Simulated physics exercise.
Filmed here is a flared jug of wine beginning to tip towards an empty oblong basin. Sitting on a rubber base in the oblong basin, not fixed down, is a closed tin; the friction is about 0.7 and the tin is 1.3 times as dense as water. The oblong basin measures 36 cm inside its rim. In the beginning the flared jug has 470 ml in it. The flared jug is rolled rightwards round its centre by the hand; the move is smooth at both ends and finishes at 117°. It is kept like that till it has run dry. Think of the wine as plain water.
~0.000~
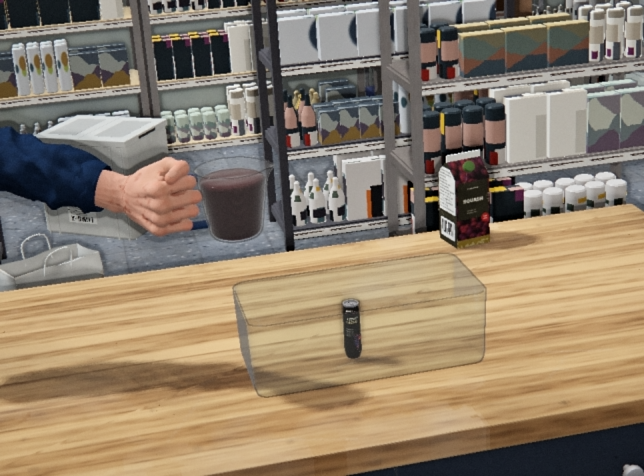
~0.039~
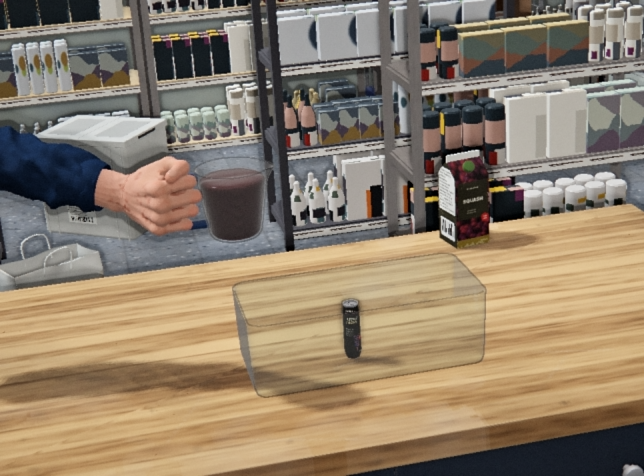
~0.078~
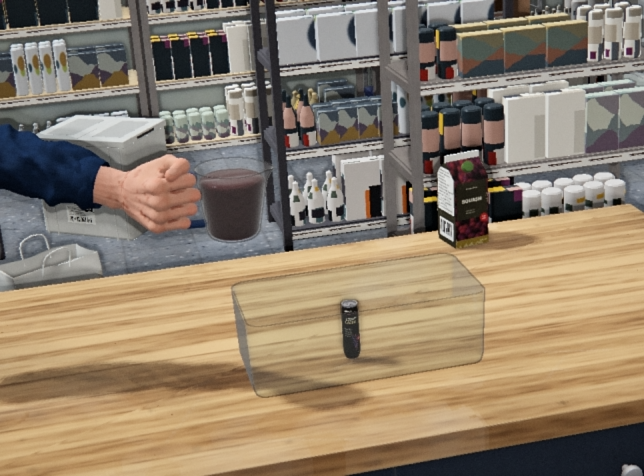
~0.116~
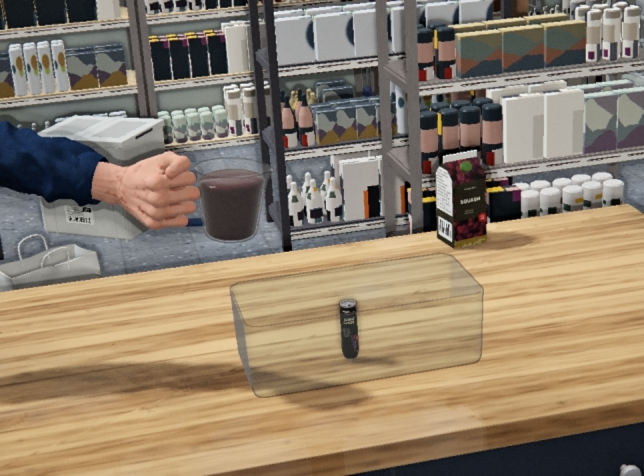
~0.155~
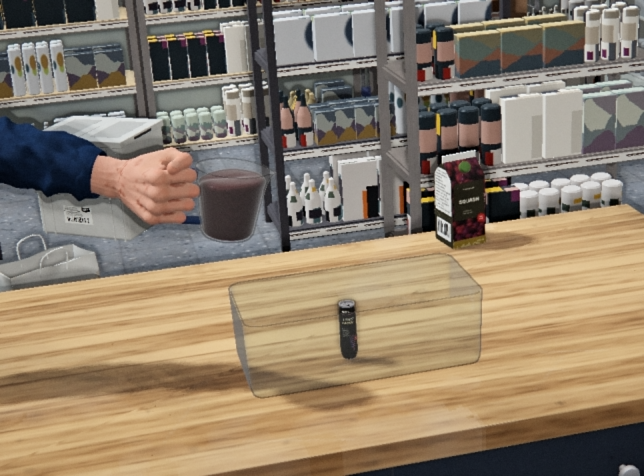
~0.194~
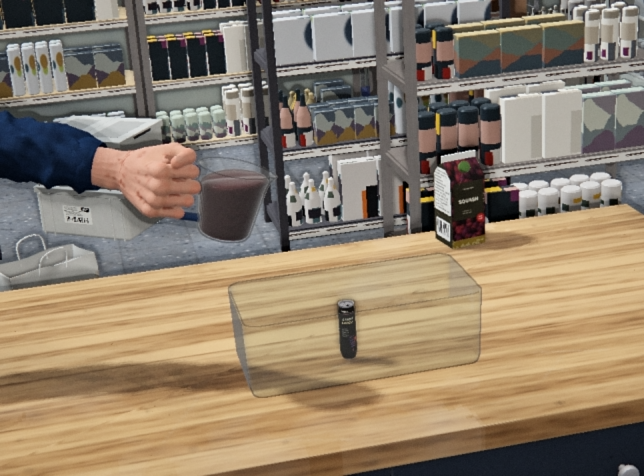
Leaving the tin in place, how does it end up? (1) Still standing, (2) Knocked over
Knocked over (2).
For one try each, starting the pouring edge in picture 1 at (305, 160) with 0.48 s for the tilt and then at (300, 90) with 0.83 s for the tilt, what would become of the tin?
In the first try it comes down; in the second it remains standing.
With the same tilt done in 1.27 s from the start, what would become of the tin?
After the tilt, the tin has tipped over.
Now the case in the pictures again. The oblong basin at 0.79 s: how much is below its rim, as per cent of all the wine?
The share is close to 82 percent.
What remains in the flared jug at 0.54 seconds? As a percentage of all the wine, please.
Near 58 in a hundred.
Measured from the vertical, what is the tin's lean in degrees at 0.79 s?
Lean: Around 20° from upright.
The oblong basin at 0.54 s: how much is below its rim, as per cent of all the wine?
I'd estimate some 10 percent of the liquid.
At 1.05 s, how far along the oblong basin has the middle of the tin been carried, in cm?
It has moved some 8 cm.
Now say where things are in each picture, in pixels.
In the first frame, tilt 0°; pouring edge (274, 164); surface from (198, 181) to (265, 173); the oblong basin's rim runs from (240, 306) to (470, 272); the tin's top is at (351, 305).
In the second frame, tilt 1°; pouring edge (274, 164); surface from (198, 181) to (265, 173).
In the third frame, tilt 3°; pouring edge (274, 165); surface from (198, 180) to (264, 173).
In the fourth frame, tilt 6°; pouring edge (274, 168); surface from (198, 180) to (264, 174).
In the fifth frame, tilt 10°; pouring edge (275, 171); surface from (198, 181) to (265, 175).
In the sixth frame, tilt 15°; pouring edge (277, 175); surface from (201, 181) to (269, 175).
By 0.54 s the tilt is 84° and 59 per cent is still to pour; the tin stands where it began.
By 0.79 s the tilt is 116° and 5 per cent is still to pour; the tin leans 22°.
By 1.05 s the tilt is 117° and 0 per cent is still to pour; the tin lies on its side.
By 1.33 s the tilt is 117° and 0 per cent is still to pour; the tin lies on its side.
At rest the tin lies on its side.
